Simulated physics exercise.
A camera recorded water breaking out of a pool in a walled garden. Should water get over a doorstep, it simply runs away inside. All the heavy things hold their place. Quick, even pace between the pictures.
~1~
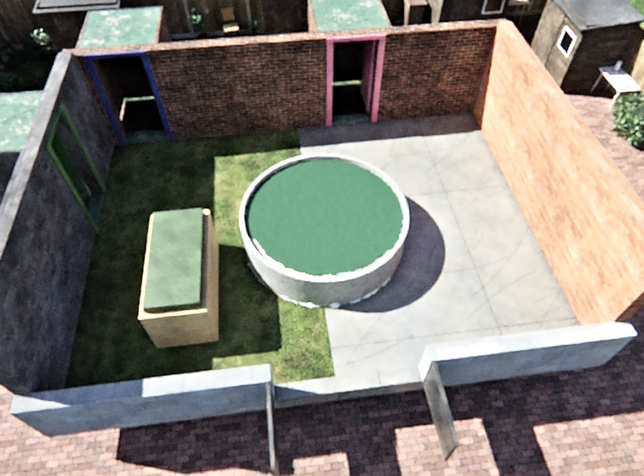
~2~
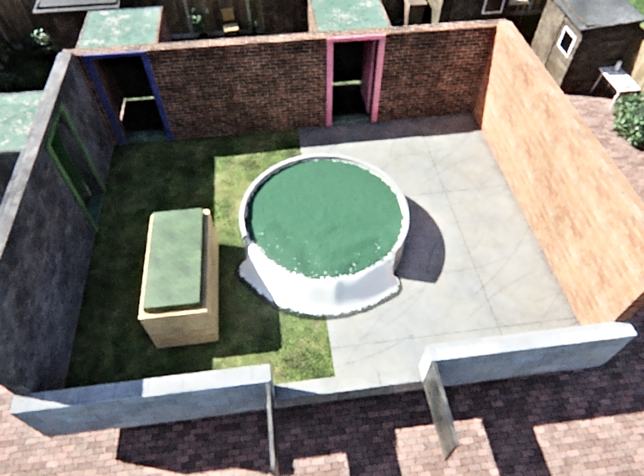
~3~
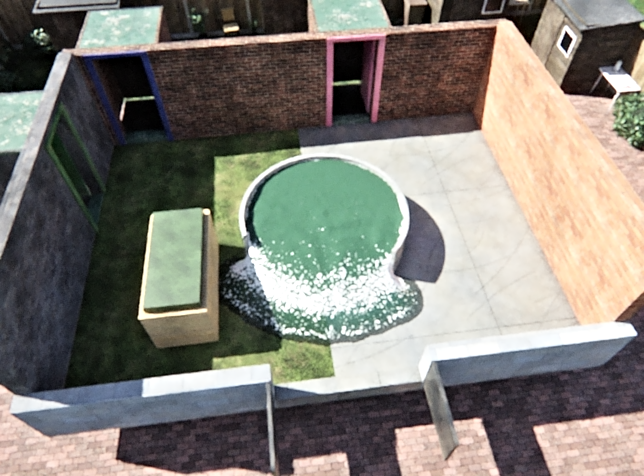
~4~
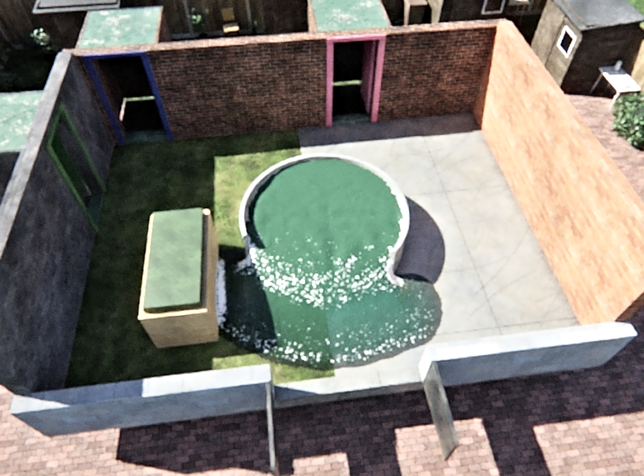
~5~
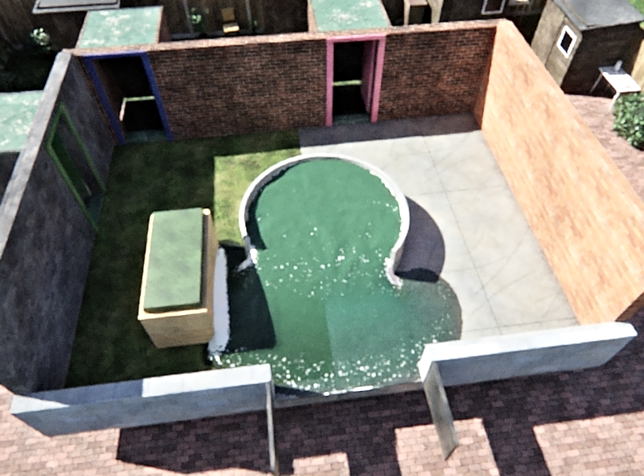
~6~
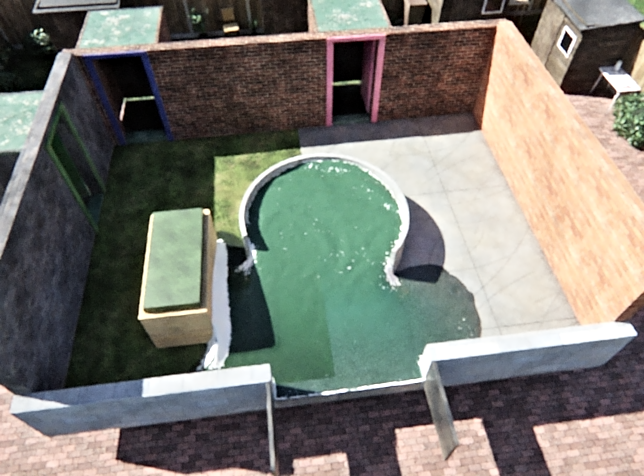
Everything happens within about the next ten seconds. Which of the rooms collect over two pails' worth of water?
In the end the blue door is not swamped, the green door is swamped, the pink door is not swamped.
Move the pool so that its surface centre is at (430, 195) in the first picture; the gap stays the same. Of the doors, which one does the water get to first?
First: The pink door.
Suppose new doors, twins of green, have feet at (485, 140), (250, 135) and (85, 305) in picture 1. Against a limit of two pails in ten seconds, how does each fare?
Door by door: Stays short, stays short, gets past.
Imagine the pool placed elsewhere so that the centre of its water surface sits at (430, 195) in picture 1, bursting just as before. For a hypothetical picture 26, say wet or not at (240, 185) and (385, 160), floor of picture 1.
One after the other: Free of water, no water.
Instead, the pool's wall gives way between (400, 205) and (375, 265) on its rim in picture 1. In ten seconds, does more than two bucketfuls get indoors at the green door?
My reading: The green door stays under.
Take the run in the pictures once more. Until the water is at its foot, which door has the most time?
That would be the door marked pink.
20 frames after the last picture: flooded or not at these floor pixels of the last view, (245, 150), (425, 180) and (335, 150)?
First spot not wet, second not wet, third not wet.
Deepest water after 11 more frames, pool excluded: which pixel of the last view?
(248, 387).
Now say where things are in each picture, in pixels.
Still water in the round pool at (324, 214), in the first frame.
The front is at (395, 280), out from the gap at (313, 294), in the second frame.
Water pours out at (313, 297) and has run to (220, 273), in the third frame.
Water pours out at (313, 297) and has run to (437, 309), in the fourth frame.
Water pours out at (313, 298) and has run to (456, 324), in the fifth frame.
Water pours out at (313, 298) and has run to a hidden place, in the sixth frame.
A moment on, water covers 25 % of the floor; the blue door not reached, the green door not reached, the pink door not reached.
Next, water covers 35 % of the floor; the blue door not reached, the green door not reached, the pink door not reached.
Then, water covers 50 % of the floor; the blue door not reached, the green door not reached, the pink door not reached.
Later, water covers 80 % of the floor; the blue door not reached, the green door under two buckets in, the pink door not reached.
In the end, water covers 95 % of the floor; the blue door wet at the sill, nothing in, the green door over two buckets in, the pink door wet at the sill, nothing in.
